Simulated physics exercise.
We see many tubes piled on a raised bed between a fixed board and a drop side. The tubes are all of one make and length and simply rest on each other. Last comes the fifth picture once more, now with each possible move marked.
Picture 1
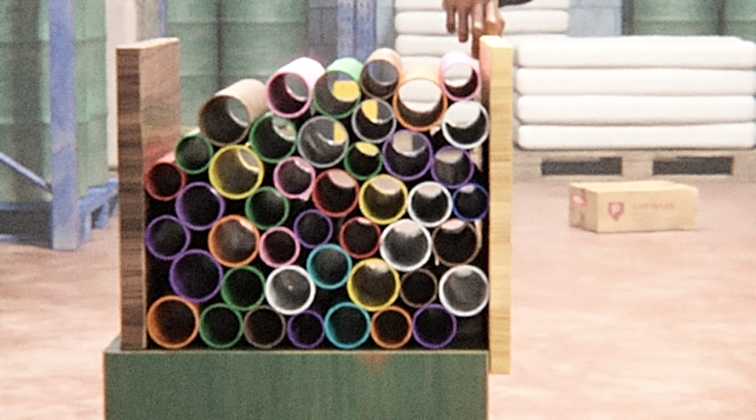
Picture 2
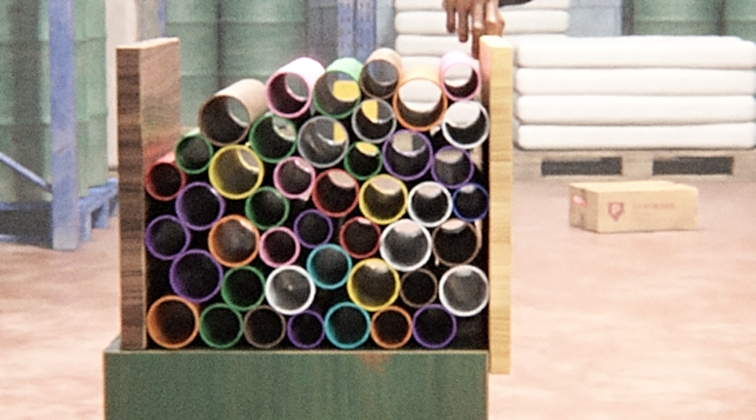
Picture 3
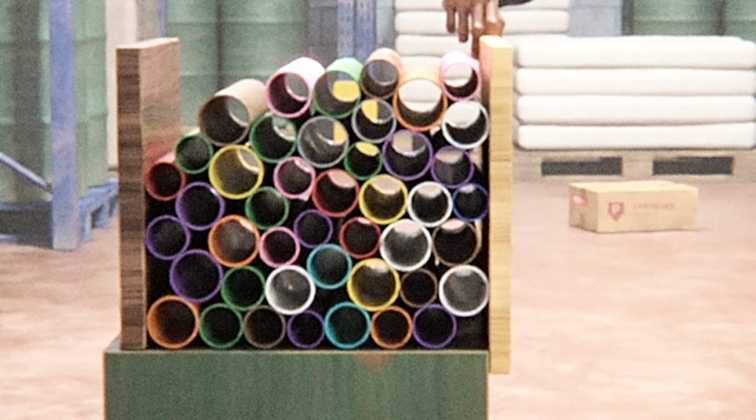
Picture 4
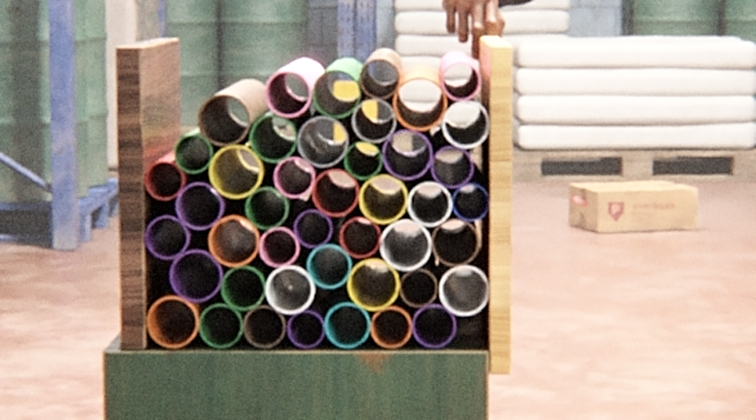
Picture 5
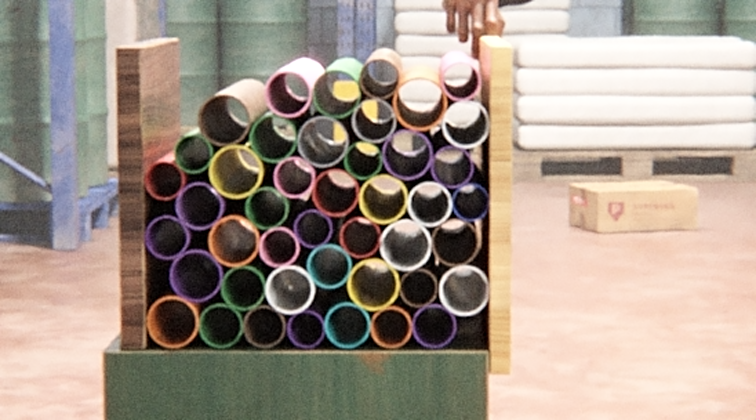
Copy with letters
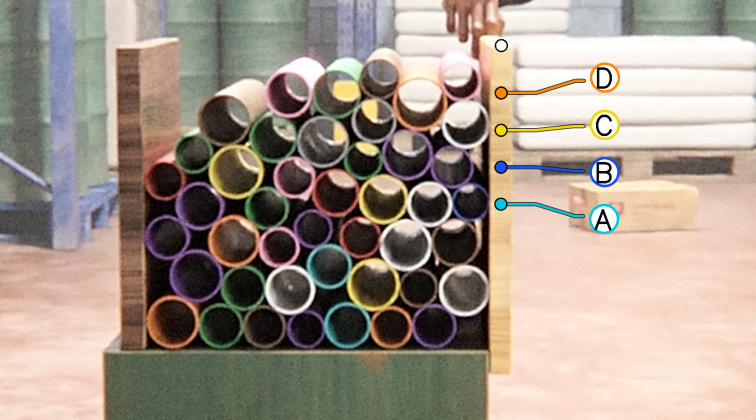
In this clip, colourful open-ended tubes lie stacked between two upright side boards on a green base, with a cardboard box on the floor to the right. Fingers stay near the top of the right board, and nothing visibly moves.
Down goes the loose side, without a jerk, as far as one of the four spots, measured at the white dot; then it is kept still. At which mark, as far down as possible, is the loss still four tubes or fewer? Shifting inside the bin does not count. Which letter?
The answer is mark A.
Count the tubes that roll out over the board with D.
With D, none.
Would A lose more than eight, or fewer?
It loses fewer than eight.
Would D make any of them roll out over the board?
At D: No.
On the marked copy, A at (501, 204); B at (501, 167); C at (501, 131); D at (501, 93); the white dot at (501, 46).
Following A. Soon after the start, top of the board (490, 117).
Later, top of the board (489, 201).
In the end, top of the board (489, 203), four out over the board.
As for the rest, B four out over the board; C none out over the board; D none out over the board.
